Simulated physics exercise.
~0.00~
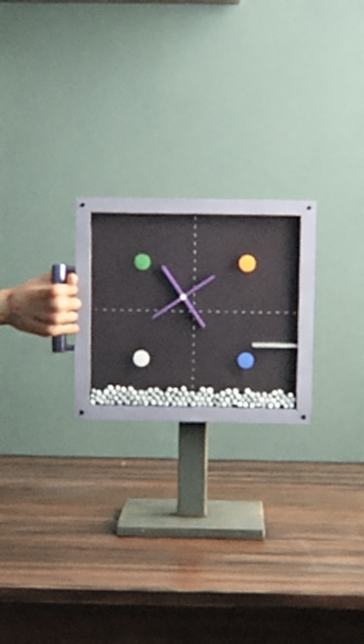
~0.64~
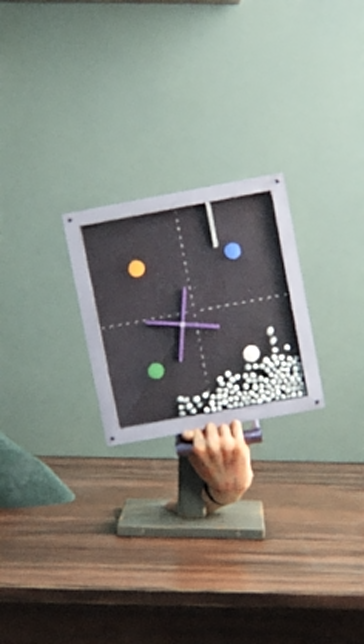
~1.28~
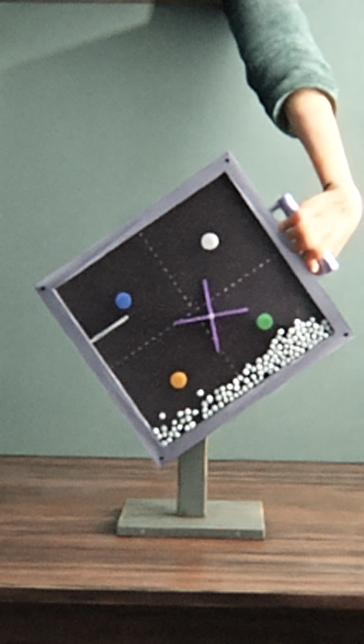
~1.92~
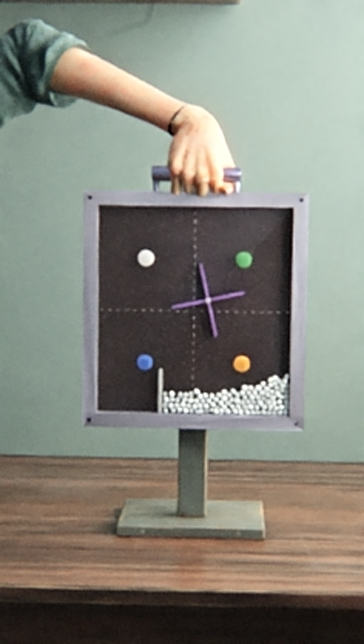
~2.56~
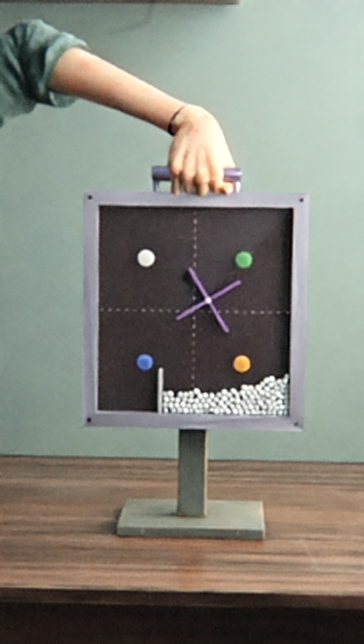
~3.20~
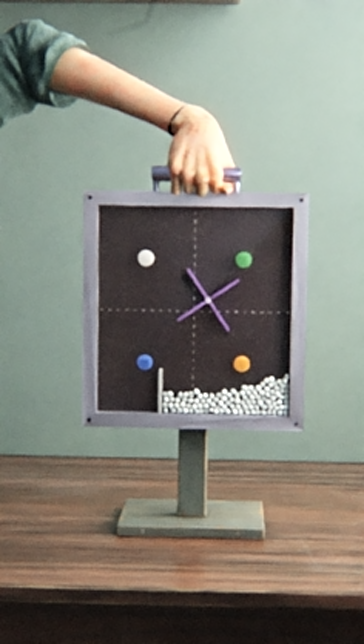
On a dark wooden tabletop before a green wall, seen straight on by a still camera, a square see-through case stands on a grey post. Green and orange stickers sit above white and blue ones, with a purple cross near the middle, a short pale divider at right and white beads along the bottom. A hand on the left handle turns the case anticlockwise, and the beads slide into a slope at lower right. It swings on through the right until the handle is on top. The cross turns slightly, then rests, with most beads piled beneath orange, right of the upright divider, and some under blue.
